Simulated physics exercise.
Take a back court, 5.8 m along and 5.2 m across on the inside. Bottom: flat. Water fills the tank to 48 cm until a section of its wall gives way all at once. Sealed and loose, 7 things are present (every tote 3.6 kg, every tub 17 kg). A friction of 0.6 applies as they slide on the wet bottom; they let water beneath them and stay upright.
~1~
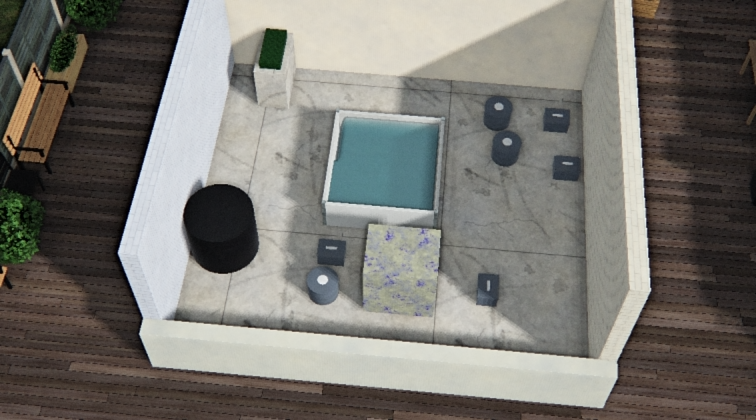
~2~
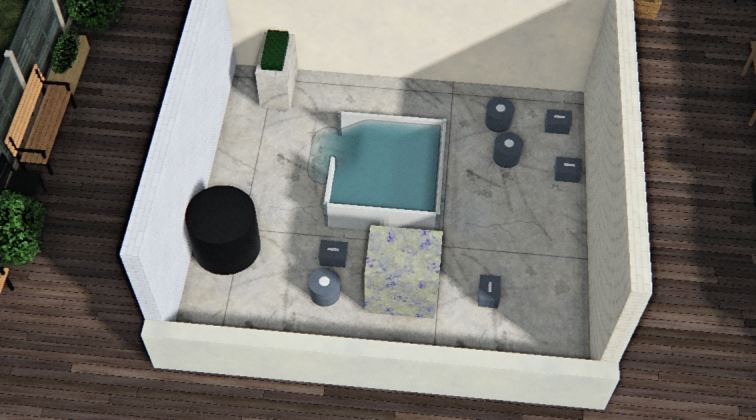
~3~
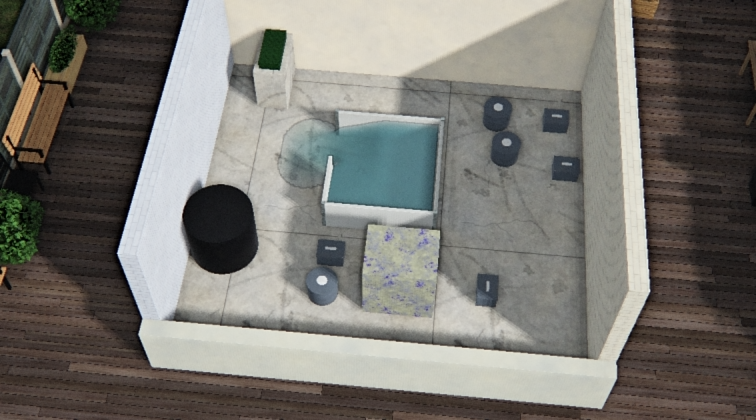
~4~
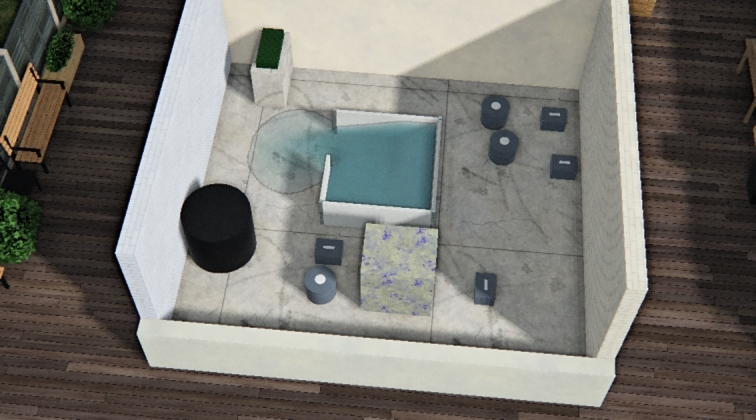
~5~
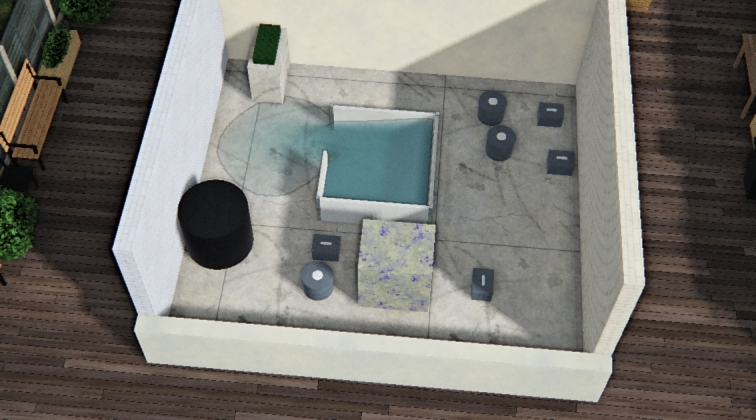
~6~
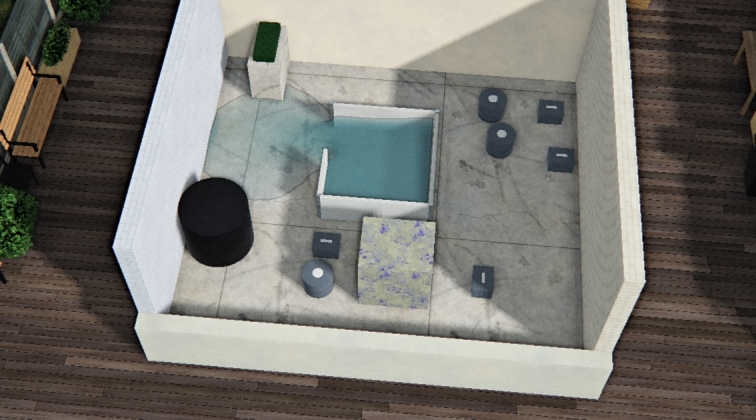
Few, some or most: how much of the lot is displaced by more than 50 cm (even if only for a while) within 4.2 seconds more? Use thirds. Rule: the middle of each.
Share: Under a third.
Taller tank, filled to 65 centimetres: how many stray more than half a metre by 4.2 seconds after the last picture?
With that change, 1 of them.
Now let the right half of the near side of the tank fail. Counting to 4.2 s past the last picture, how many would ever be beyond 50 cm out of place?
Count: 4.
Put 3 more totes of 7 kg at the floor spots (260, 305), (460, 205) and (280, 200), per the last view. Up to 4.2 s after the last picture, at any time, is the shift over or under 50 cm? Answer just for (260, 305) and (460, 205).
One by one I'd say not that far and not that far.
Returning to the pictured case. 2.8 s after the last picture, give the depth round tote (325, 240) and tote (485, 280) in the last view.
Roughly 3 and 0 cm.
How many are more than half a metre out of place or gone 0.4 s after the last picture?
It comes to 0.
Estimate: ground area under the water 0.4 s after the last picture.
Roughly 6.5 m2.
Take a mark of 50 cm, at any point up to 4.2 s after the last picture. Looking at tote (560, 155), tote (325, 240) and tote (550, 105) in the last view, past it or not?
One by one: Below the line; above the line; below the line.
Then, 0.4 s after the last picture 0 of 7 are over 50 cm from their spots; 0 afloat.
Then, 1.5 s after the last picture 0 of 7 are over 50 cm from their spots; 0 afloat.
Then, 2.8 s after the last picture 0 of 7 are over 50 cm from their spots; 0 afloat.
Then, 4.2 s after the last picture 1 of 7 are over 50 cm from their spots, and 1 have been at some point; 0 afloat.
